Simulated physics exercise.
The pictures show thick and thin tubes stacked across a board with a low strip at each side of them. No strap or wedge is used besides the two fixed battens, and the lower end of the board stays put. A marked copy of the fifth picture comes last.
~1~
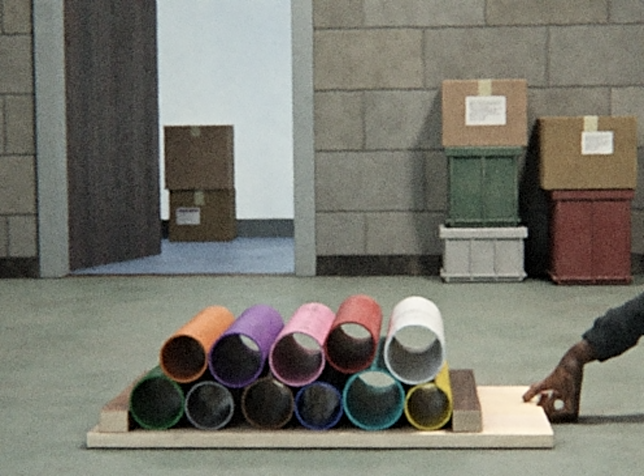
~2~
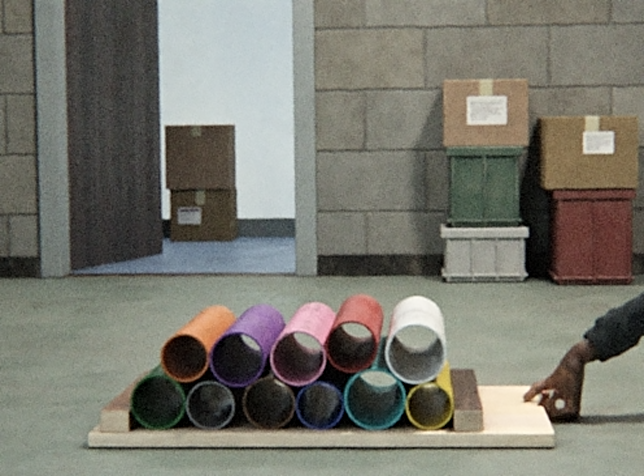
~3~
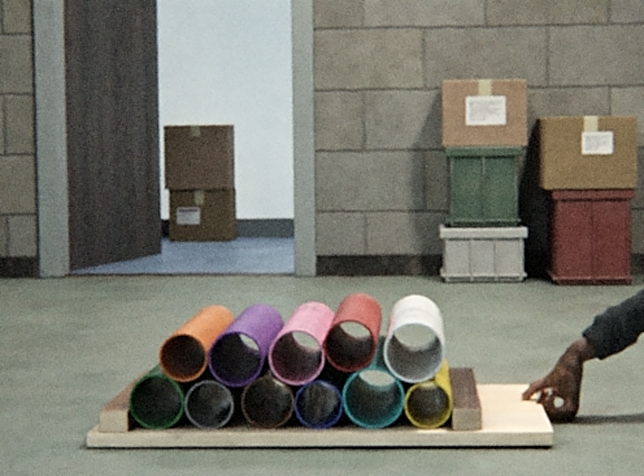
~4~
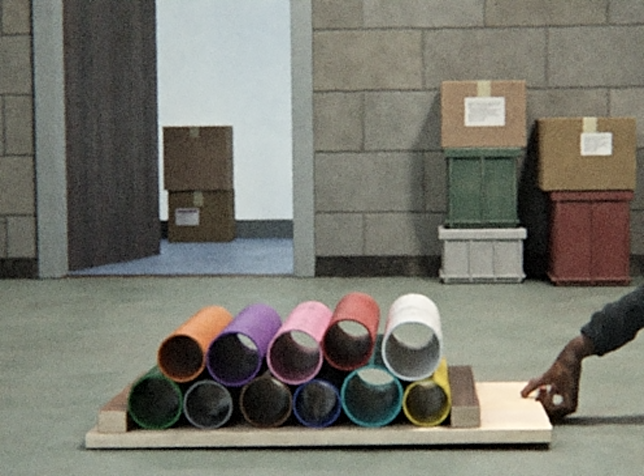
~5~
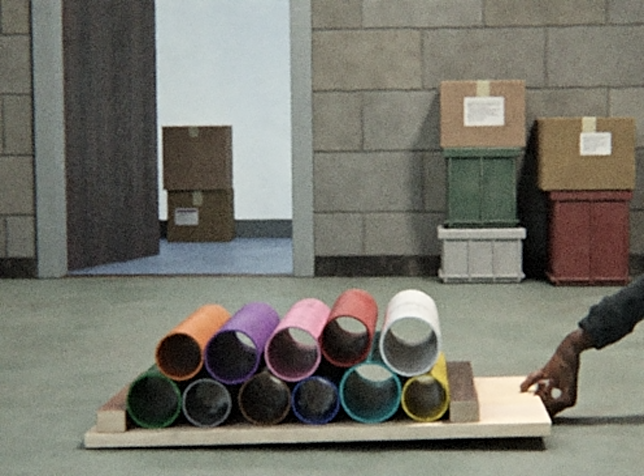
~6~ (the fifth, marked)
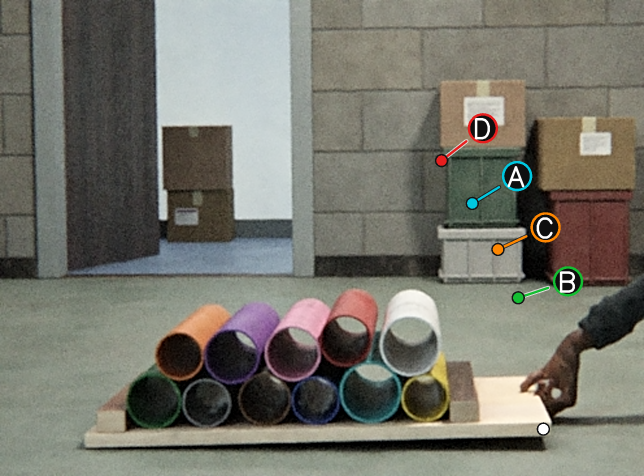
Colourful open-ended tubes lie stacked in two rows across a pale board on a grey-green floor, seen from the front in a block-walled room with an open door at left and boxes and bins at right. Orange, purple, pink, red and white tubes rest above green, dark, blue, turquoise and yellow ones, between low strips. A hand at right grips the board's end, then raises it slightly, tilting board and tubes a little.
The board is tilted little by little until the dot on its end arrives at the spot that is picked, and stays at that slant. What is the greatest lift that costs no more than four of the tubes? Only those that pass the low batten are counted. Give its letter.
The last mark within the limit is D.
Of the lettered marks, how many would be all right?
Four of them.
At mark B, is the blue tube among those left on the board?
The blue tube: Yes.
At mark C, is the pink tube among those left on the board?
No, with C.
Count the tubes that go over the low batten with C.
At C the number is four.
On the marked copy, A at (472, 204); B at (518, 298); C at (498, 250); D at (441, 160); the white dot at (543, 429).
With D. Early on, board at 20°.
Further on, board at 37°.
At the end, board at 38°, four over the low batten (pink, purple, orange, red).
As for the rest, A four over the low batten (pink, purple, orange, red); B four over the low batten (pink, purple, orange, red); C four over the low batten (pink, purple, orange, red).
